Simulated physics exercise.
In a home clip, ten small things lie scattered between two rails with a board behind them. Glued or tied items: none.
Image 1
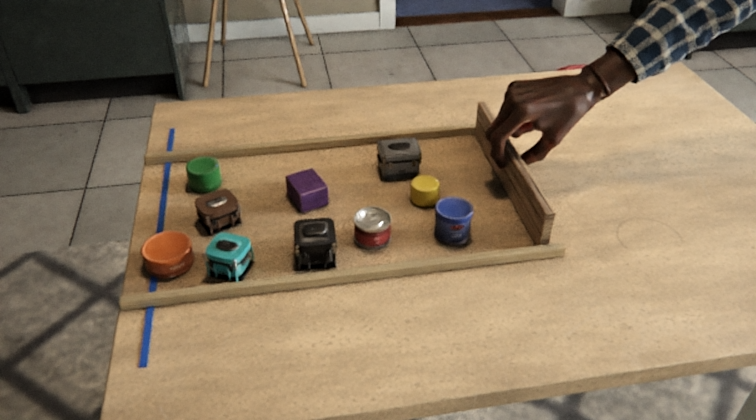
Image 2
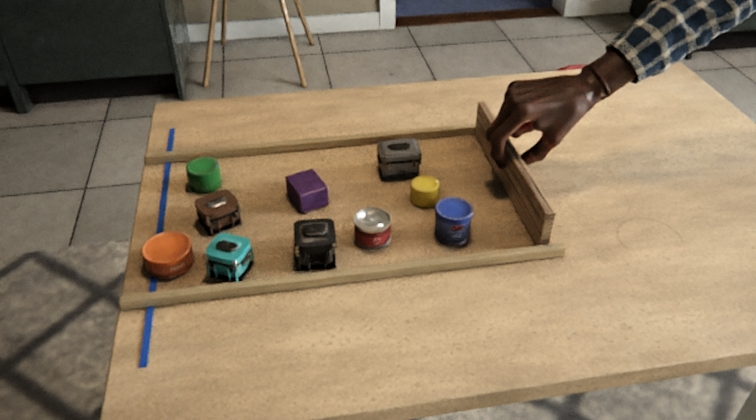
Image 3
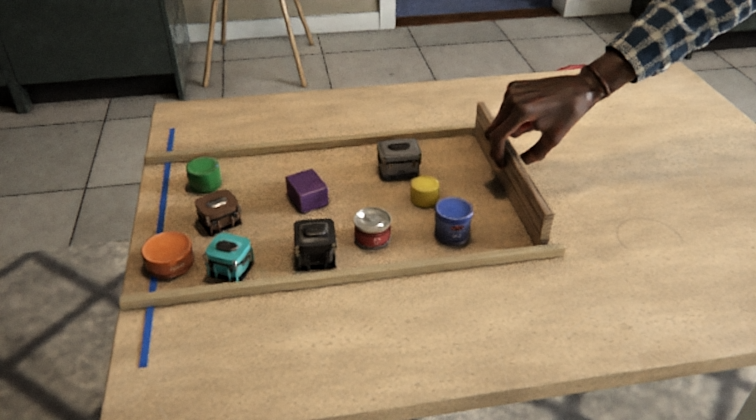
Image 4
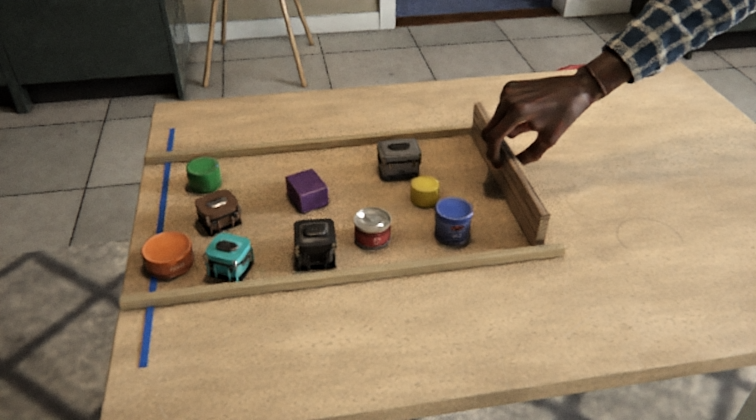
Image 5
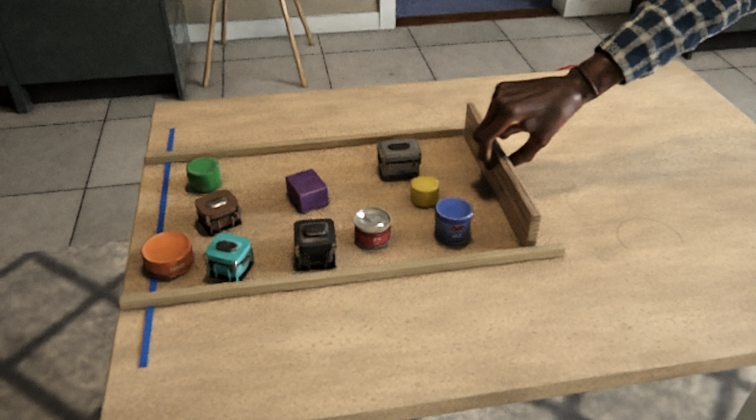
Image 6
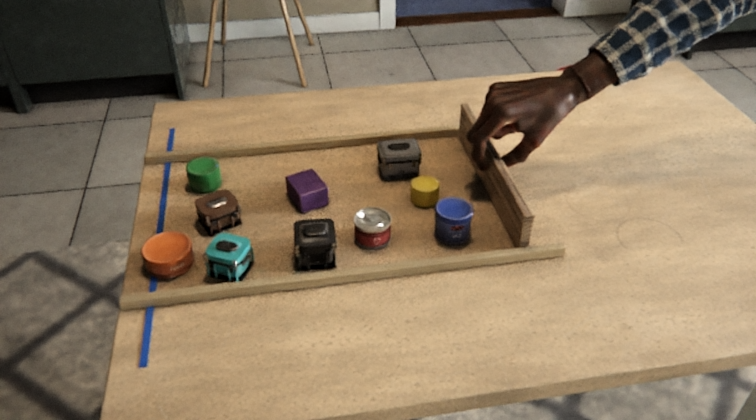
A wooden board at the right end of two rails stays almost still at first, a hand gripping its top, then slides slowly a short way left, toward the blue pot. The ten small objects scattered between the rails, from the grey case to the orange tub, stay where they are throughout.
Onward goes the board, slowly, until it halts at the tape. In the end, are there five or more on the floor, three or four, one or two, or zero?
Five drops or more.
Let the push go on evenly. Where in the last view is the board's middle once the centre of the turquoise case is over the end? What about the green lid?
I reckon its middle sits around (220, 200) and then around (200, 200).
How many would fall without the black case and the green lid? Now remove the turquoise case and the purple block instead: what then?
In order, the numbers are 4 and 4.
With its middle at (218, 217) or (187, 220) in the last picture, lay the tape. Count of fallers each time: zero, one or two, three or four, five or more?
Well, the first gives one or two and the second gives 3 or 4.
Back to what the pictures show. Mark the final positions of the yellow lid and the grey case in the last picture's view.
Around (145, 215) and around (139, 177).
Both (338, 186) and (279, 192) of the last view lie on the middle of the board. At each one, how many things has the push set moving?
At that stage 6; at the next, 9.
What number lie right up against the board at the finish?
The count is 4.
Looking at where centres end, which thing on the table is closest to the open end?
Foremost one: Grey case.
A little later, none off yet; orange tub at rest near (168, 255); green lid at rest near (204, 175); brown case at rest near (218, 212).
When it is over, the number that fall off is five or more; down, purple block, black case, turquoise case, brown case, green lid and orange tub.
